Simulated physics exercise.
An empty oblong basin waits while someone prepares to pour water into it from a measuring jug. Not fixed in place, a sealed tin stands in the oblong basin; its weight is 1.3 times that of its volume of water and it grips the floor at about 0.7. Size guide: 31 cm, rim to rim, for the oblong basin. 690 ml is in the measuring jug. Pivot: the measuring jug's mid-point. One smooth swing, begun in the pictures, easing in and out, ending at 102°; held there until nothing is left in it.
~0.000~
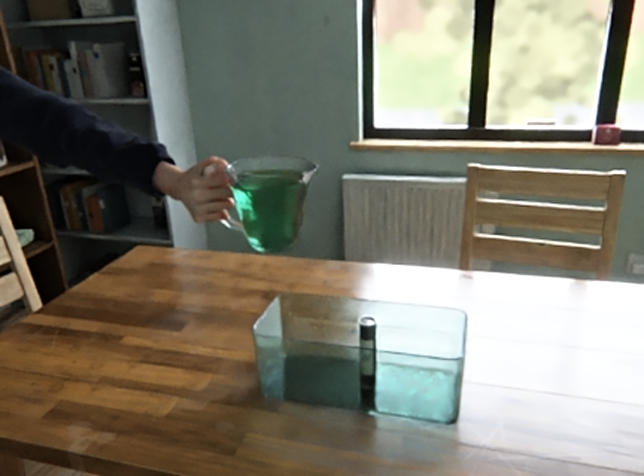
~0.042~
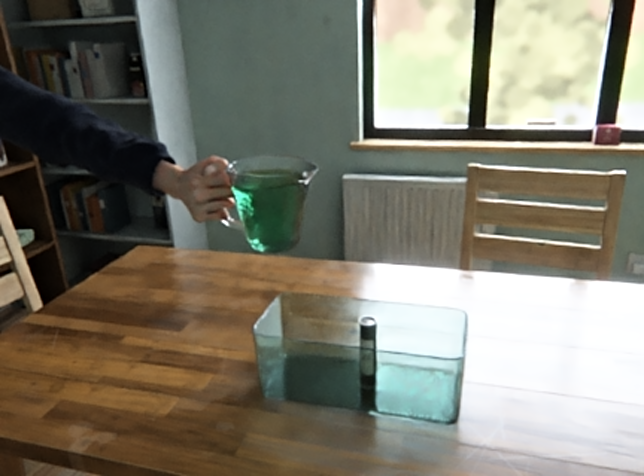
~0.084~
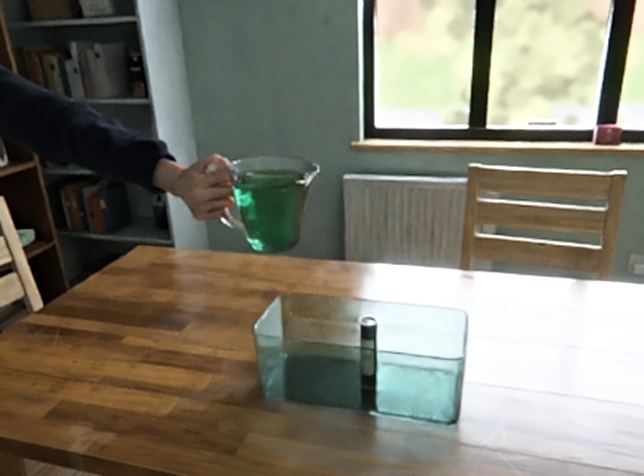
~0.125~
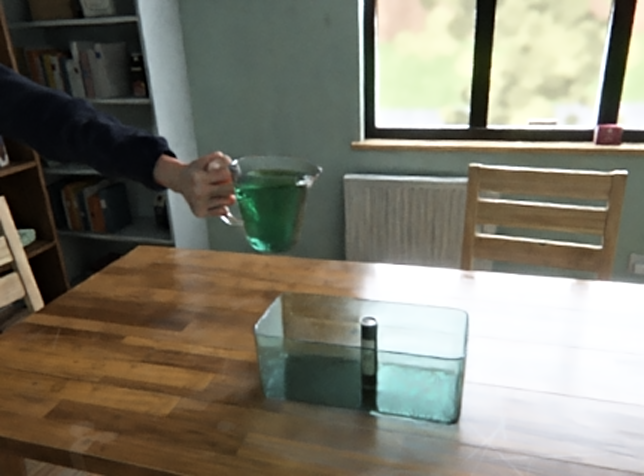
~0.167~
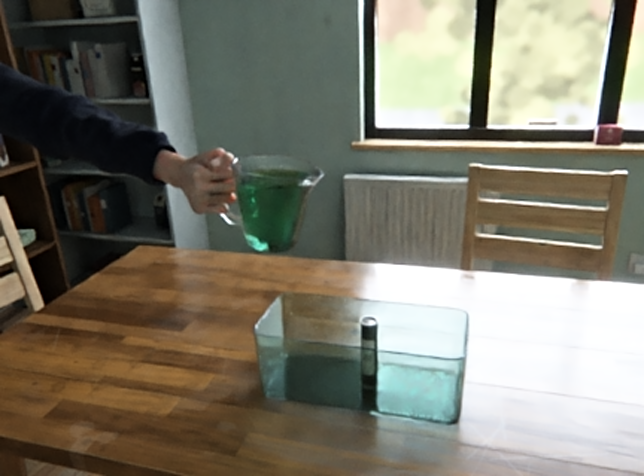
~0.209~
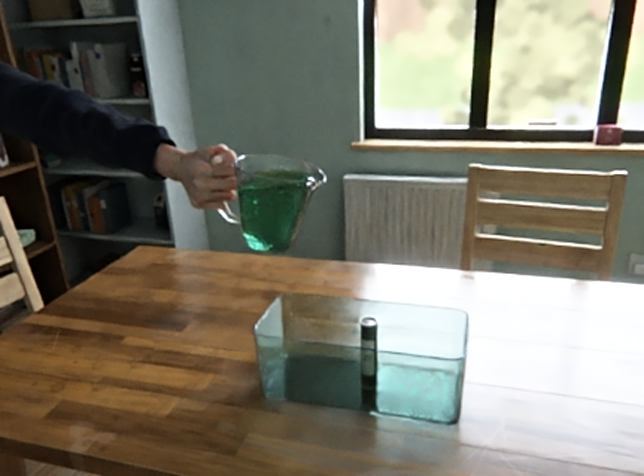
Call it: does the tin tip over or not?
It tips over.
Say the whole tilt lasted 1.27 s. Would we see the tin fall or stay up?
Then the tin tumbles.
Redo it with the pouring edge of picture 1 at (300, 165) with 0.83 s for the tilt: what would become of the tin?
It tumbles.
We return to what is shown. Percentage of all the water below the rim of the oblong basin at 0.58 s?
Estimate - around 4 in a hundred parts.
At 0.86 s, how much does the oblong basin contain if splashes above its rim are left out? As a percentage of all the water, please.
Around 56 in a hundred.
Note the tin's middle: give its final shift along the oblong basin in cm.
All told, the tin's centre has moved close to 8.0 cm.
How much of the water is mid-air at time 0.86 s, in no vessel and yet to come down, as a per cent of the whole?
Some 26 % is up in the air.
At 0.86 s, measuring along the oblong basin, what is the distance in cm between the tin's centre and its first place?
About 0 cm.
By 0.58 s the tilt is 68° and 72 per cent is still to pour; the tin stands where it began.
By 0.86 s the tilt is 99° and 18 per cent is still to pour; the tin stands where it began.
By 1.15 s the tilt is 102° and 0 per cent is still to pour; the tin lies on its side.
By 1.46 s the tilt is 102° and 0 per cent is still to pour; the tin lies on its side.
At rest the tin lies on its side.
